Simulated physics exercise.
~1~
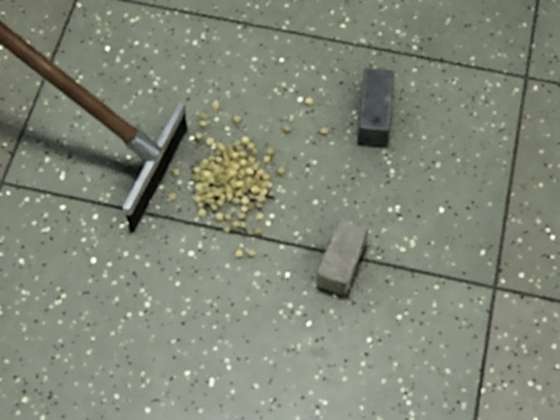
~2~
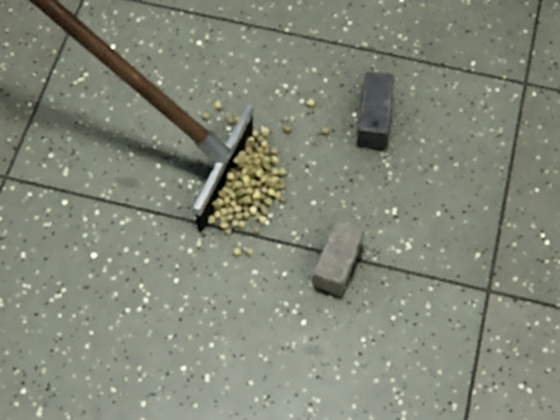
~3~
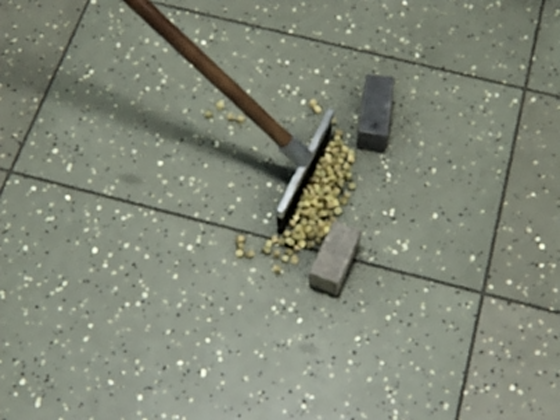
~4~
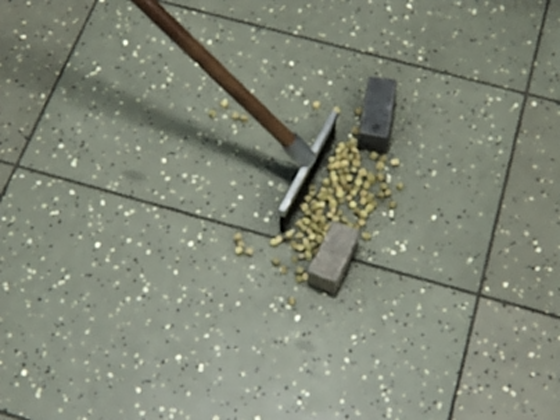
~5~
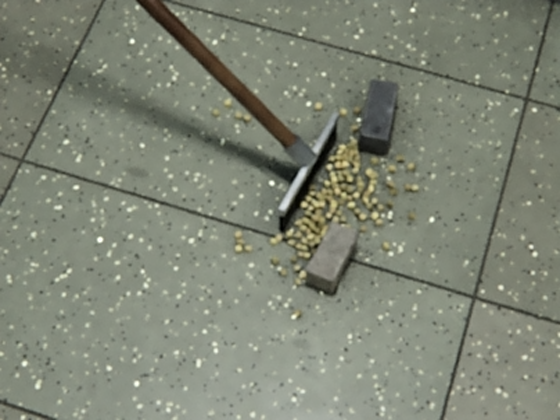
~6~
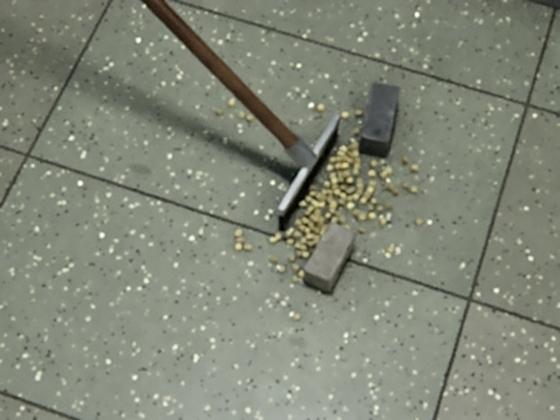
The clip shows a squeegee with a wooden handle pushing a pile of small yellowish pieces rightward across a speckled tiled floor toward two dark blocks, then stopping just short of them, with some pieces spread into the gap and most still held before the blocks.
